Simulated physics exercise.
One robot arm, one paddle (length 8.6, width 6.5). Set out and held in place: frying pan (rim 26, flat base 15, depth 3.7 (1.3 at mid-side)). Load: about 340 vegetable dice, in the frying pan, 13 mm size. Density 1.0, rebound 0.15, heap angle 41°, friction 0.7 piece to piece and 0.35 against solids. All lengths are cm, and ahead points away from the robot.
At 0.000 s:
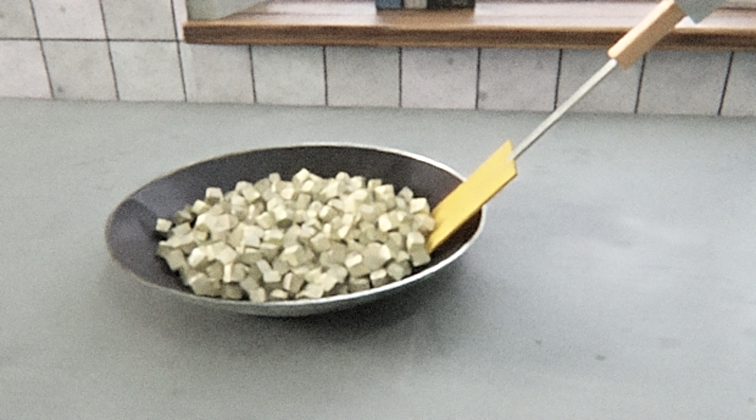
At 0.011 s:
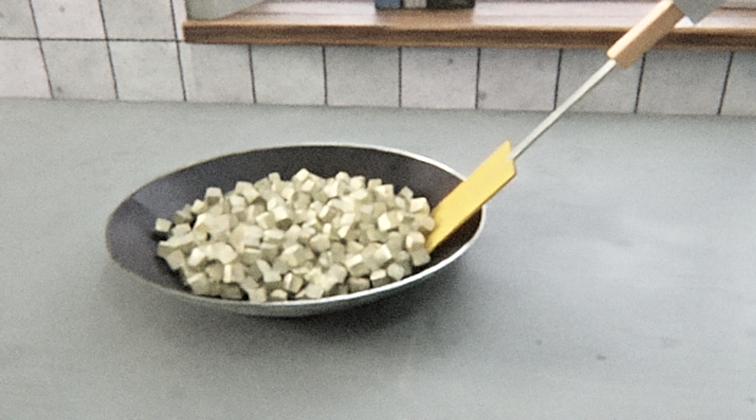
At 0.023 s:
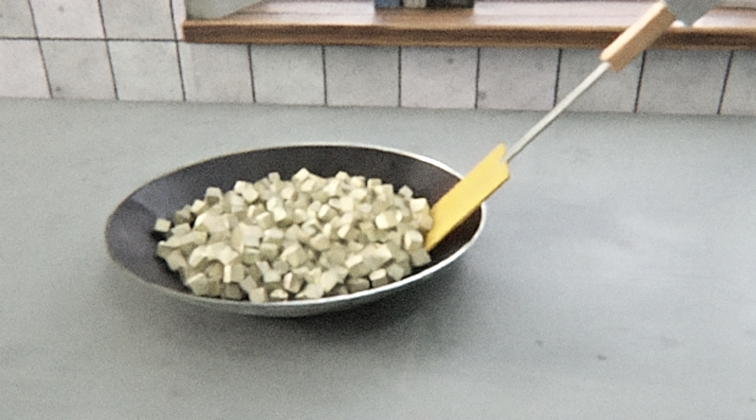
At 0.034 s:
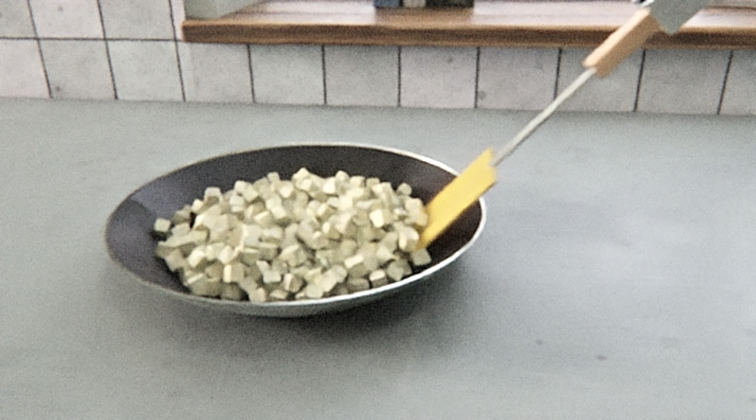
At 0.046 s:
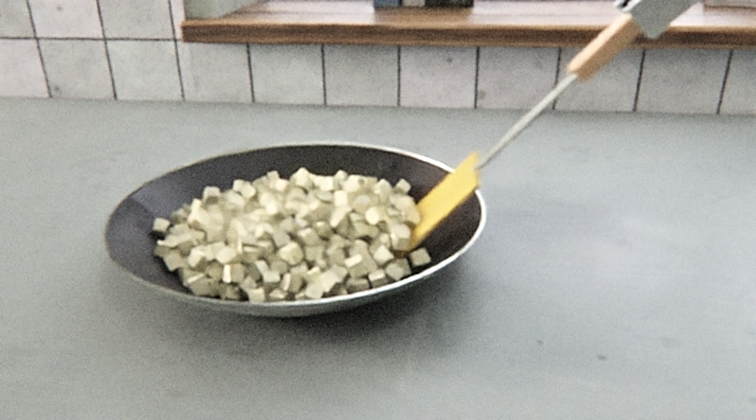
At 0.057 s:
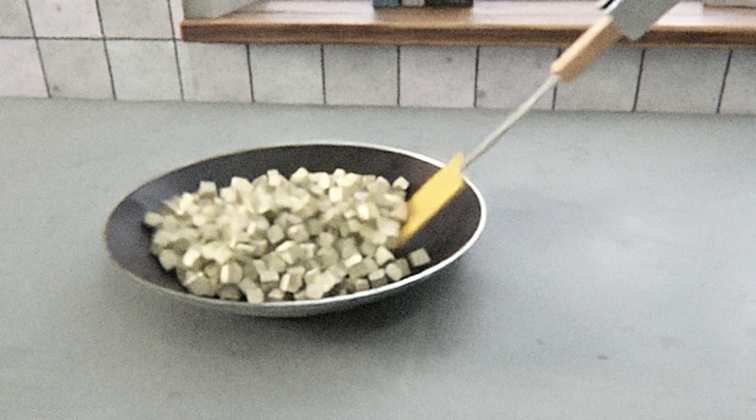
At first, a yellow paddle held by a robot arm rests at the right side of a dark frying pan heaped with pale vegetable cubes. Then the arm moves the paddle a short way left into the pan, nudging the cubes slightly leftward, while the pan stays still on the grey counter.
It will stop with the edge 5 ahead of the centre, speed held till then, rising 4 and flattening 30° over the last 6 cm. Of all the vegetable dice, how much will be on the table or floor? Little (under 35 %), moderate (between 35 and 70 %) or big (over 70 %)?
On the table or floor the share is little, under 35 %.
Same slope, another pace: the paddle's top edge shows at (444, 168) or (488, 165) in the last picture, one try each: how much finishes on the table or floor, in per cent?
About 25 and 5 per cent.
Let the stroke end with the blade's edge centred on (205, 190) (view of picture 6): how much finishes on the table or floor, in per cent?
Some 25 per cent.
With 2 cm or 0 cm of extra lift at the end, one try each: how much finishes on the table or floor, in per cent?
About 15 and 10 per cent.
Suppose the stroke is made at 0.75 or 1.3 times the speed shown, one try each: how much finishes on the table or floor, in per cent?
About 10 and 25 per cent.
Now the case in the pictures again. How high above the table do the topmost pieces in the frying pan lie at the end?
Some 6.0 cm.
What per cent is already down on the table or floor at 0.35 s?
About 10 per cent.
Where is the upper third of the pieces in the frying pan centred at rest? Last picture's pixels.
Near (181, 208).
After 0.10 s, sloping 48°, highest piece 8 above the table; 336 in the frying pan.
After 0.14 s, sloping 36°, highest piece 10 above the table; 327 in the frying pan, 9 on the blade or in flight.
After 0.35 s, sloping 18°, highest piece 6 above the table; 299 in the frying pan, 34 on the table or floor, 3 on the blade or in flight.
After 1.40 s, sloping 18°, highest piece 6 above the table; 297 in the frying pan, 39 on the table or floor.
In the end, 297 in the frying pan, 39 on the table or floor. That is 12 % on the table or floor.
